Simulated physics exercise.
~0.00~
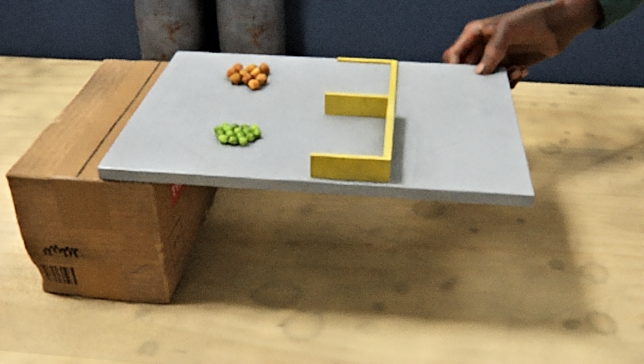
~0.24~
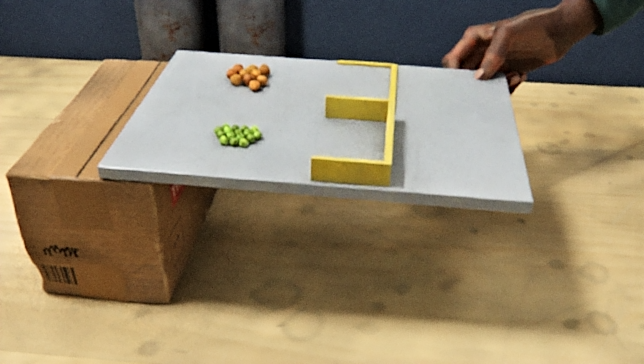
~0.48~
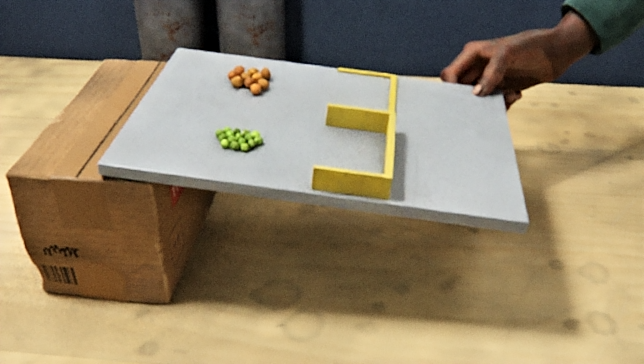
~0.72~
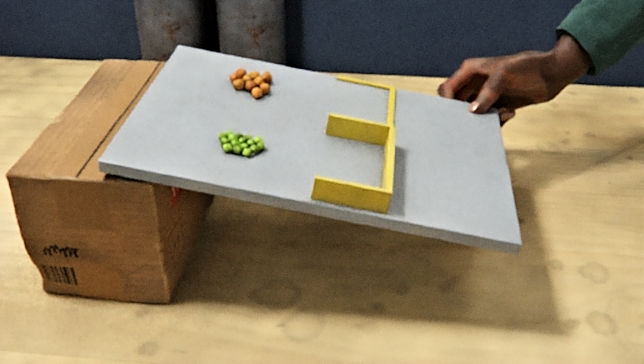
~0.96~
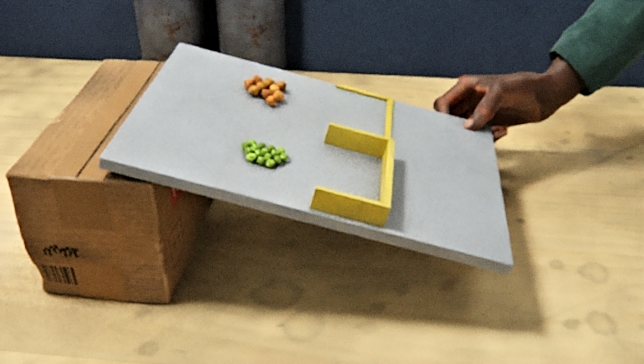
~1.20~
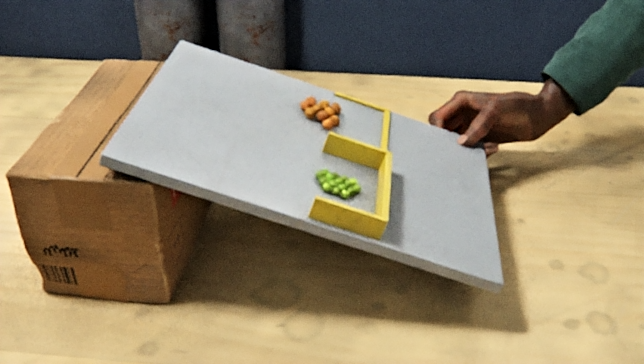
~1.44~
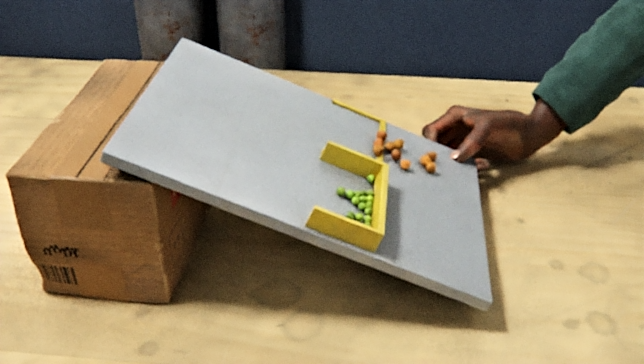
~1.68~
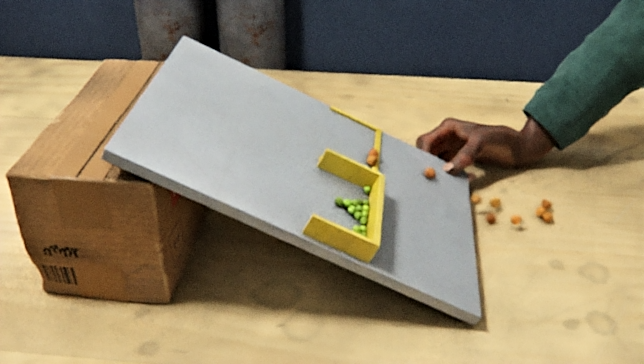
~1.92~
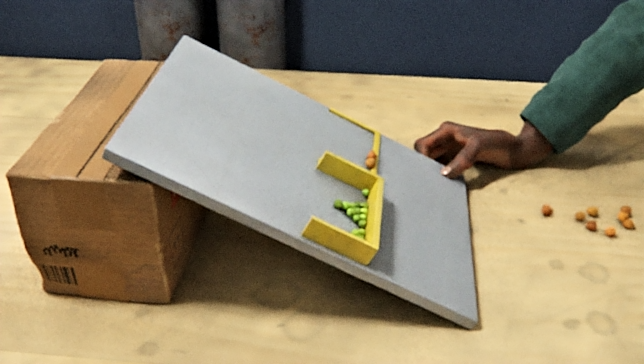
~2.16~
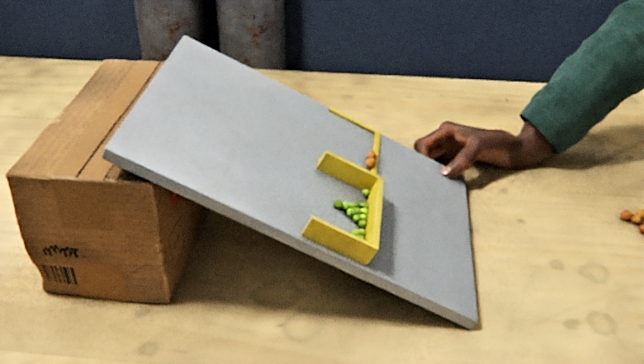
The video shows a hand lowering the right end of a gray board propped on a cardboard box, sending small green and orange balls sliding down. The green ones gather behind a yellow barrier, while most orange ones pass theirs and roll right across the table, leaving few behind.
